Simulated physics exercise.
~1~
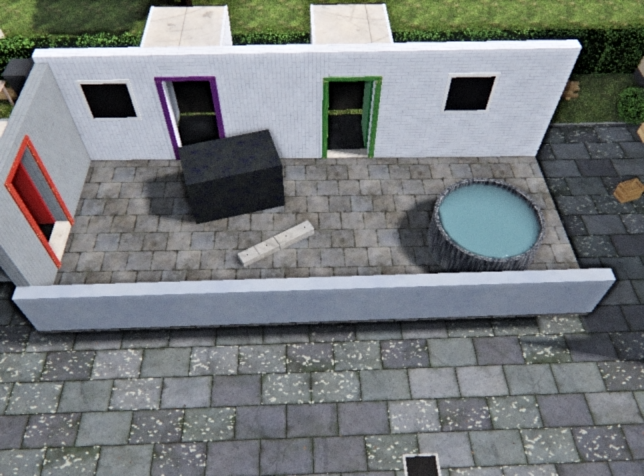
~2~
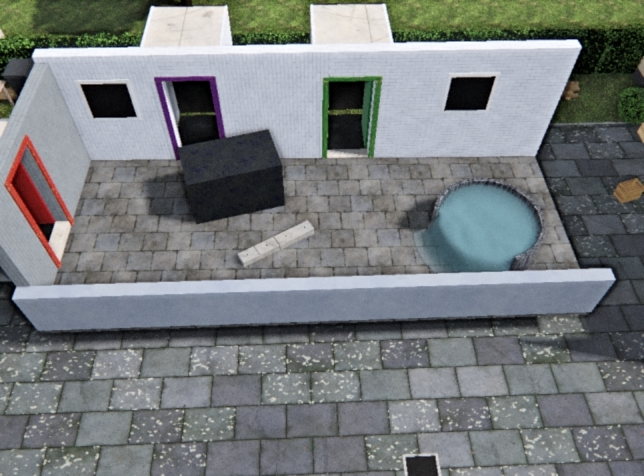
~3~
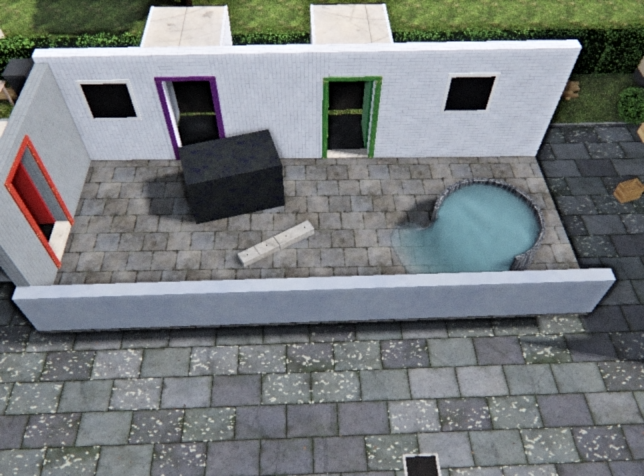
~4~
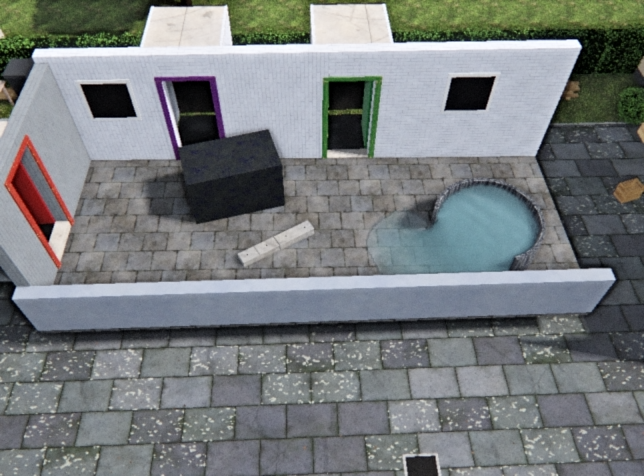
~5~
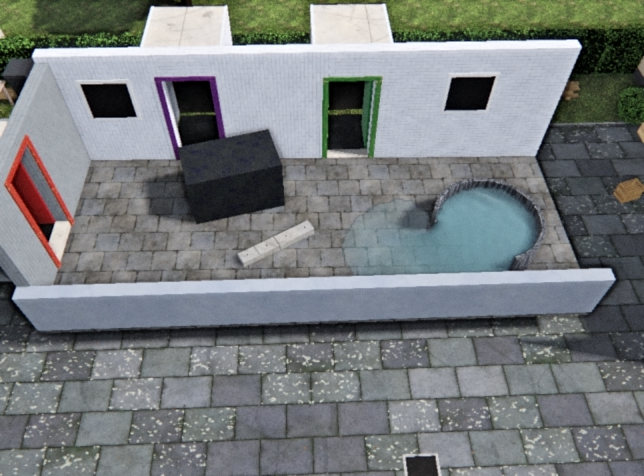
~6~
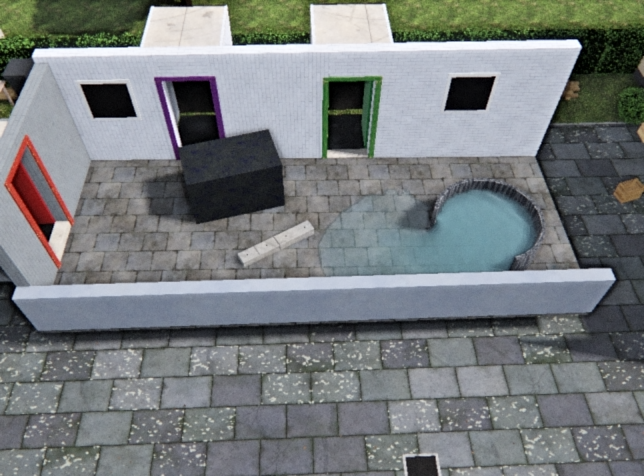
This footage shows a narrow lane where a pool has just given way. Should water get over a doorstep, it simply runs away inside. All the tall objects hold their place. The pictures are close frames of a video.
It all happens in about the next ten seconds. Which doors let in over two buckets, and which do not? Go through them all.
My prediction: I expect the purple door to go past two buckets, I expect the green door to go past two buckets, I expect the red door to stop at two buckets or less.
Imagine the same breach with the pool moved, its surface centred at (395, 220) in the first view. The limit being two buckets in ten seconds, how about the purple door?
The purple door exceeds the threshold.
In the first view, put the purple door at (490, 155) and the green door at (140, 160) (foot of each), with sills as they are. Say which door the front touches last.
The one in purple is last.
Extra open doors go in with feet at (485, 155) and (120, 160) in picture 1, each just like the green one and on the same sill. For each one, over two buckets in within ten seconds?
Stays below the threshold, exceeds the threshold.
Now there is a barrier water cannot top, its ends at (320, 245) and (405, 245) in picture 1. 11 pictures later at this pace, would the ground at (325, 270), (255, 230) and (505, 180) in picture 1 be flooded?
Taking the points in order - wetted, wetted, unwetted.
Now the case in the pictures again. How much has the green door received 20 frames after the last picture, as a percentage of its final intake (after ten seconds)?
About 0 per cent.
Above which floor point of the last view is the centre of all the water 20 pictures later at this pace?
The water centres close to (316, 250).
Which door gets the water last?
Going by the pictures, I'd say the purple door.
A moment on, water covers 30 % of the floor; the purple door not reached, the green door not reached, the red door not reached.
Next, water covers 45 % of the floor; the purple door not reached, the green door not reached, the red door not reached.
Then, water covers 60 % of the floor; the purple door not reached, the green door wet at the sill, nothing in, the red door wet at the sill, nothing in.
Later, water covers 85 % of the floor; the purple door under two buckets in, the green door under two buckets in, the red door under two buckets in.
In the end, water covers 90 % of the floor; the purple door over two buckets in, the green door over two buckets in, the red door under two buckets in.
